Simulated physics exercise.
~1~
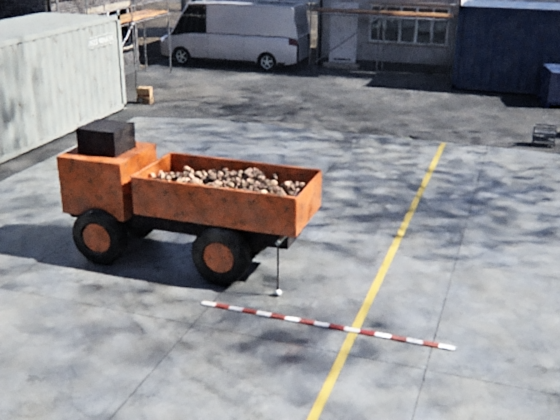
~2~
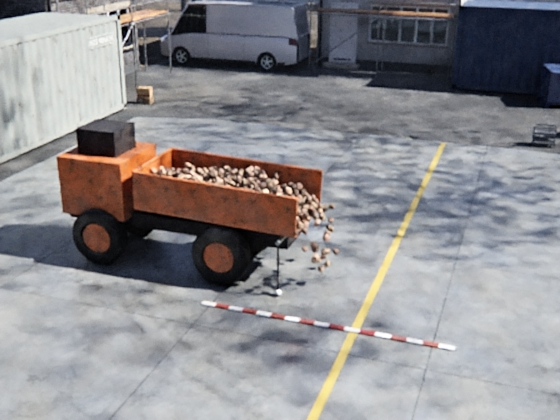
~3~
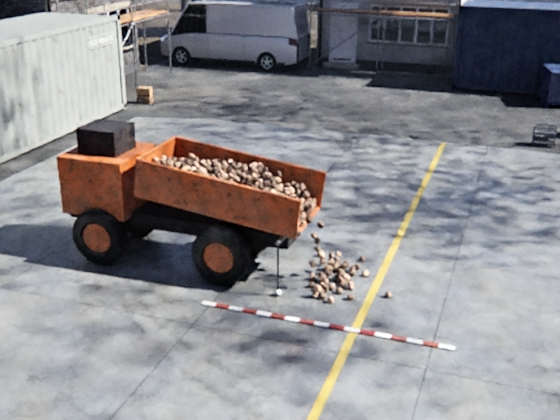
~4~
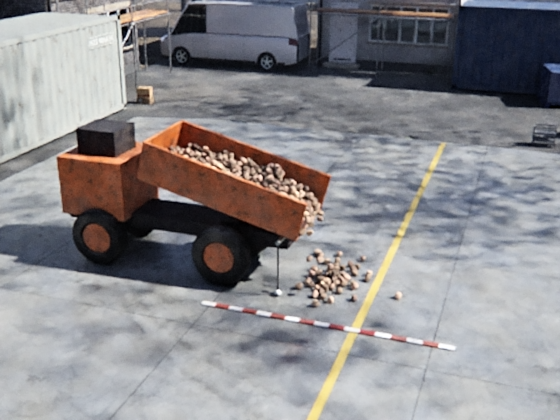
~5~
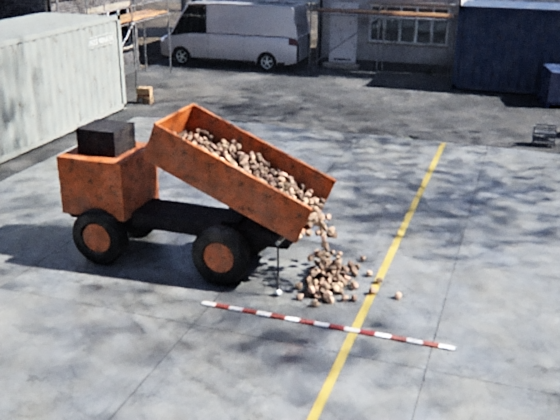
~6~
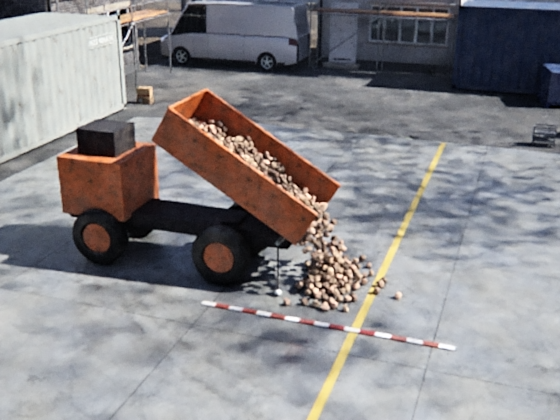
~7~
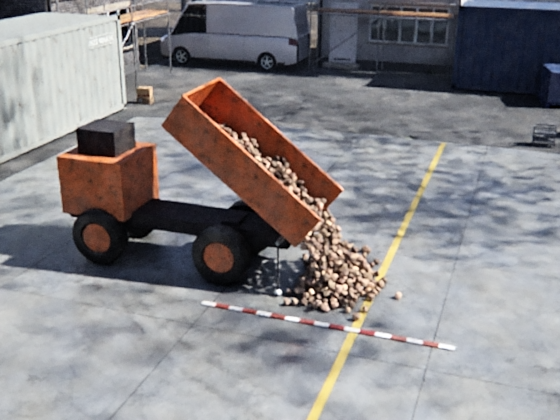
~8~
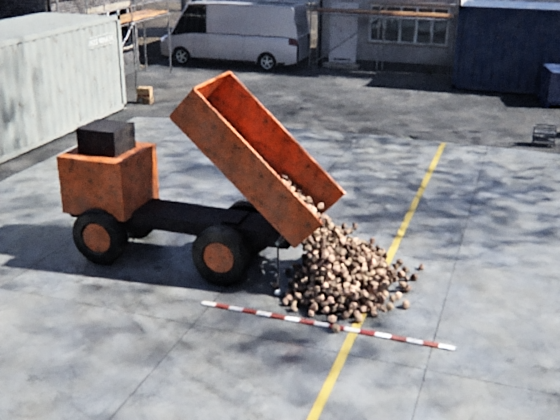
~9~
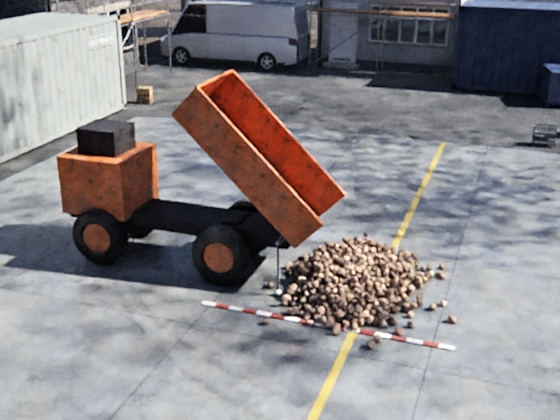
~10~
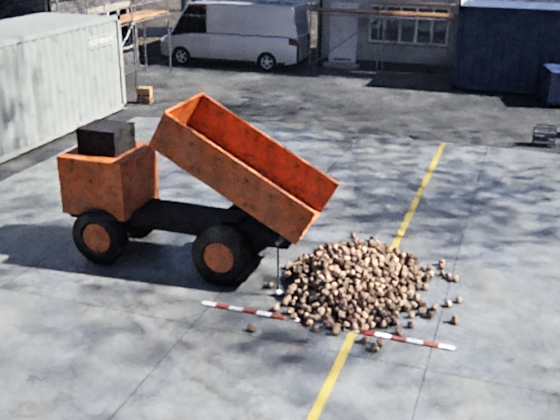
An orange tipper raises its bed, pours stones across the yellow line, then begins lowering.
